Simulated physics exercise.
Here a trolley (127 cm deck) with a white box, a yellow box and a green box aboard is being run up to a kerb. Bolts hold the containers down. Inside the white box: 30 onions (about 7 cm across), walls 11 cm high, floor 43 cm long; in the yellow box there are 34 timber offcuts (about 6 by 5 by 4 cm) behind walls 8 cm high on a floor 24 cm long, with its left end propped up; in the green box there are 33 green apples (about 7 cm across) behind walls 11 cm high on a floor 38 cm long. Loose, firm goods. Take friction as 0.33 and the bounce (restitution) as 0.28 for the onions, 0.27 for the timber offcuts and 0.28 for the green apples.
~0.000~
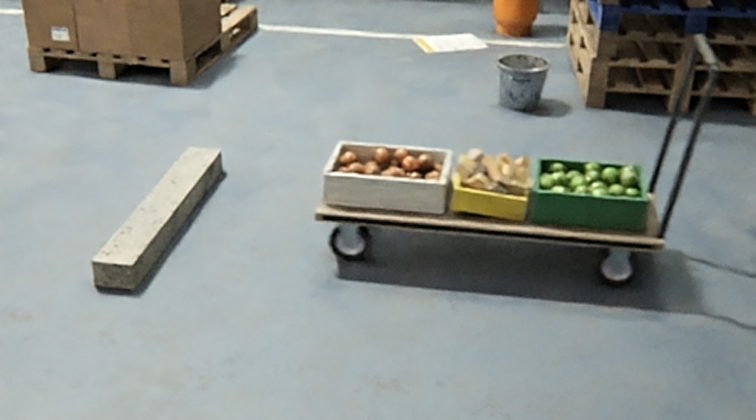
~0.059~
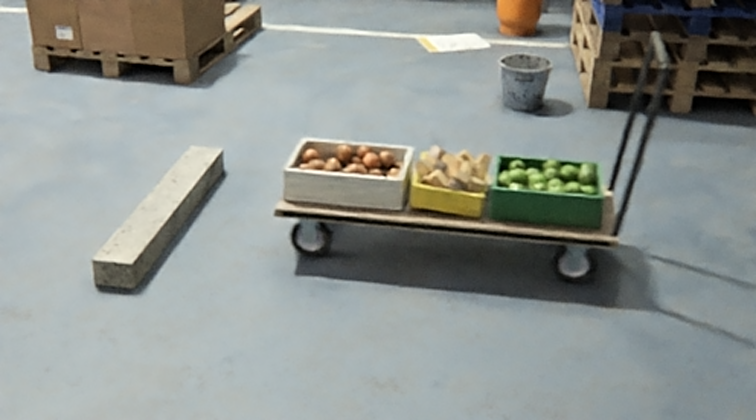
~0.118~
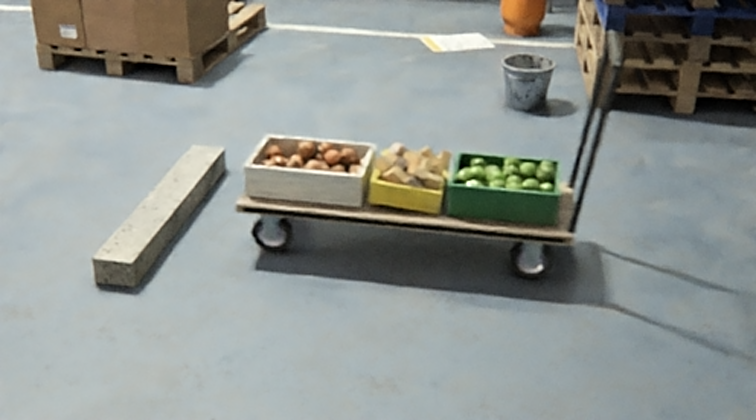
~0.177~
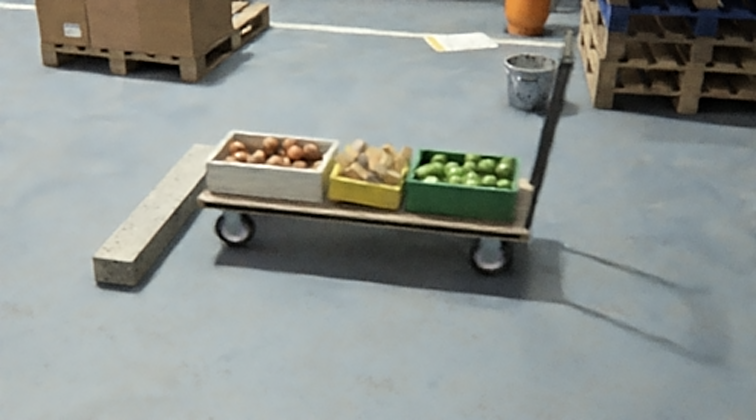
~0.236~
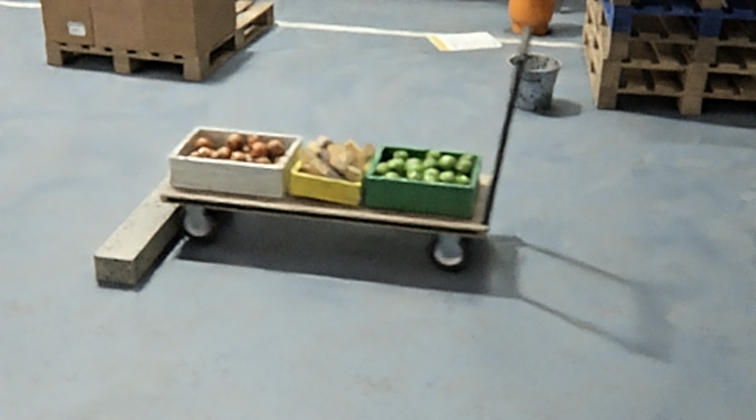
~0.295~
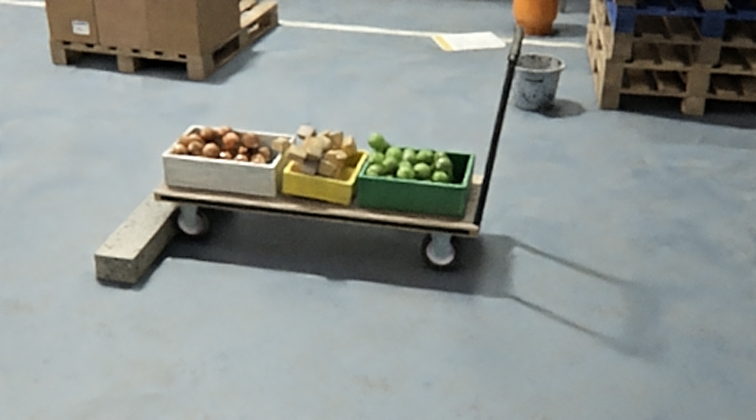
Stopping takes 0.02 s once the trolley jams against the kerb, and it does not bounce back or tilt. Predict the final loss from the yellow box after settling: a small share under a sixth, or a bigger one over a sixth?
In the end the yellow box has shed a bigger share, over a sixth.
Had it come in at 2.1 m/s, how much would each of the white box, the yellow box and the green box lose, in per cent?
In that case the white box sheds 0 per cent of its load, the yellow box 20 per cent, and the green box 10 per cent.
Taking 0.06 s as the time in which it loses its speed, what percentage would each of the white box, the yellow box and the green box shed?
In that case white box 0, yellow box 30 and green box 10 per cent.
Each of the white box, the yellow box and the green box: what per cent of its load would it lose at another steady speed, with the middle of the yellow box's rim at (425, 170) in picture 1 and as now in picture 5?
That would give white box 0 %, yellow box 10 % and green box 0 %.
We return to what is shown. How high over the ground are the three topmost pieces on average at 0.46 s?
Height, averaged: Around 52 cm.
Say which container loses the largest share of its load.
The yellow box.
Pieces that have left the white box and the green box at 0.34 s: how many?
Estimate at that time - white box 0, green box 1, give or take.
After 0.34 s, white box 30 in, 0 out, yellow box 30 in, 4 out and green box 32 in, 1 out.
After 0.46 s, white box 30 in, 0 out, yellow box 24 in, 10 out and green box 31 in, 2 out.
After 0.69 s, white box 28 in, 2 out, yellow box 21 in, 13 out and green box 29 in, 4 out.
Final count (at 1.19 s), white box 28 in, 2 out, yellow box 21 in, 13 out and green box 29 in, 4 out. Asked share, 13 of 34, 38 per cent.
